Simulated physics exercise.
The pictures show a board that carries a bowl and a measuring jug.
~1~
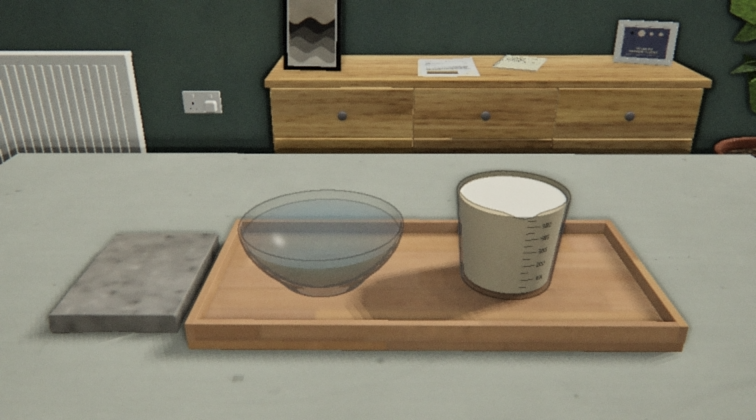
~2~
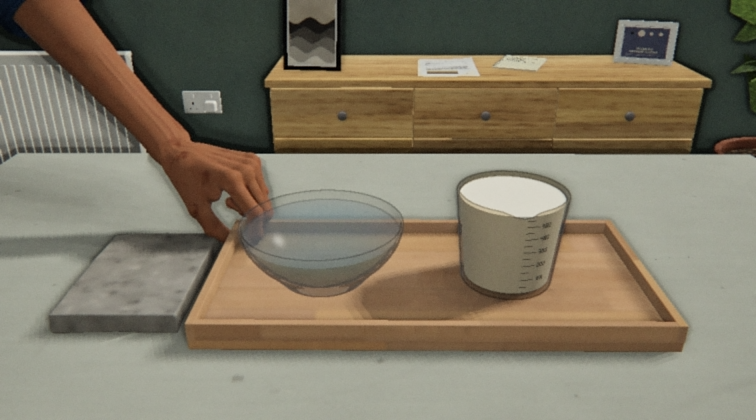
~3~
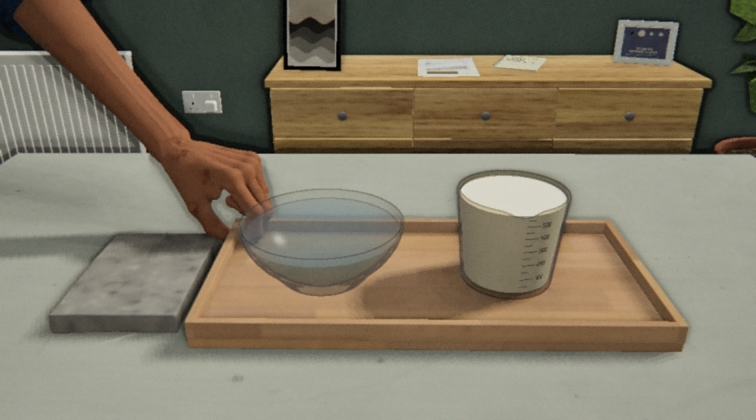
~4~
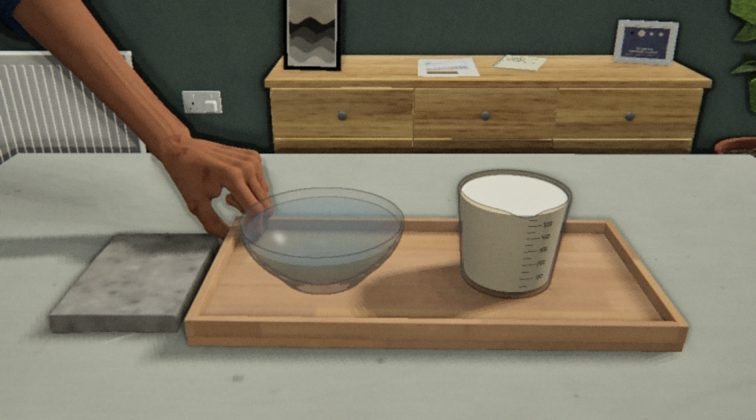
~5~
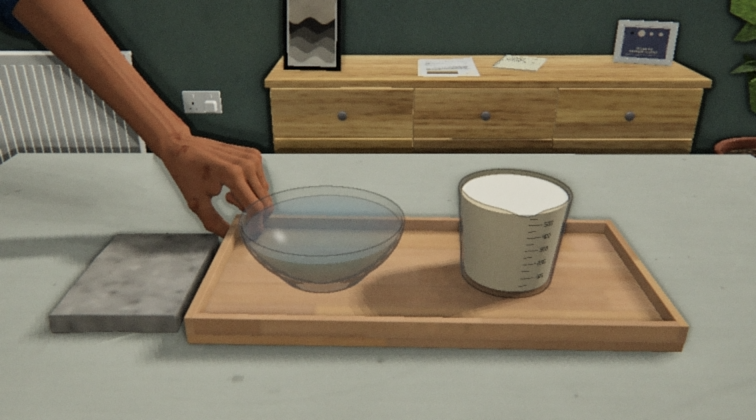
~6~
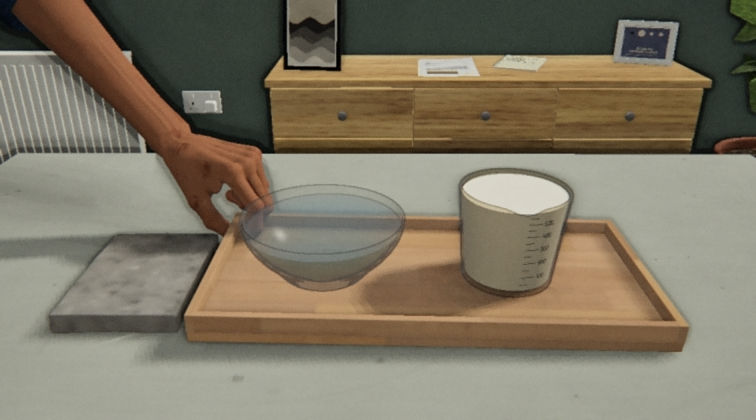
At the start, a glass bowl of clear liquid and a measuring jug of white contents sit on a flat wooden tray beside a grey slab. A hand reaches in from the left and grips the tray's left end. It then raises that end very slightly, and the tray slopes gently down toward the right.
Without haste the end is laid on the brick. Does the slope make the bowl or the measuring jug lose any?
The bowl holds; the measuring jug holds.
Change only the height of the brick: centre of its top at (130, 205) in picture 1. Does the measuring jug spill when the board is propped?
Then: Loses some.
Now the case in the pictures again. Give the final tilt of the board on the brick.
Roughly 3°.
Shortly, the board slopes by about 2°; bowl, none is lost; measuring jug, none is lost.
Then, the board slopes by about 4°; bowl, none is lost; measuring jug, none is lost.
At the finish, the board slopes by about 3°, resting on the brick; bowl, none is lost; measuring jug, none is lost.
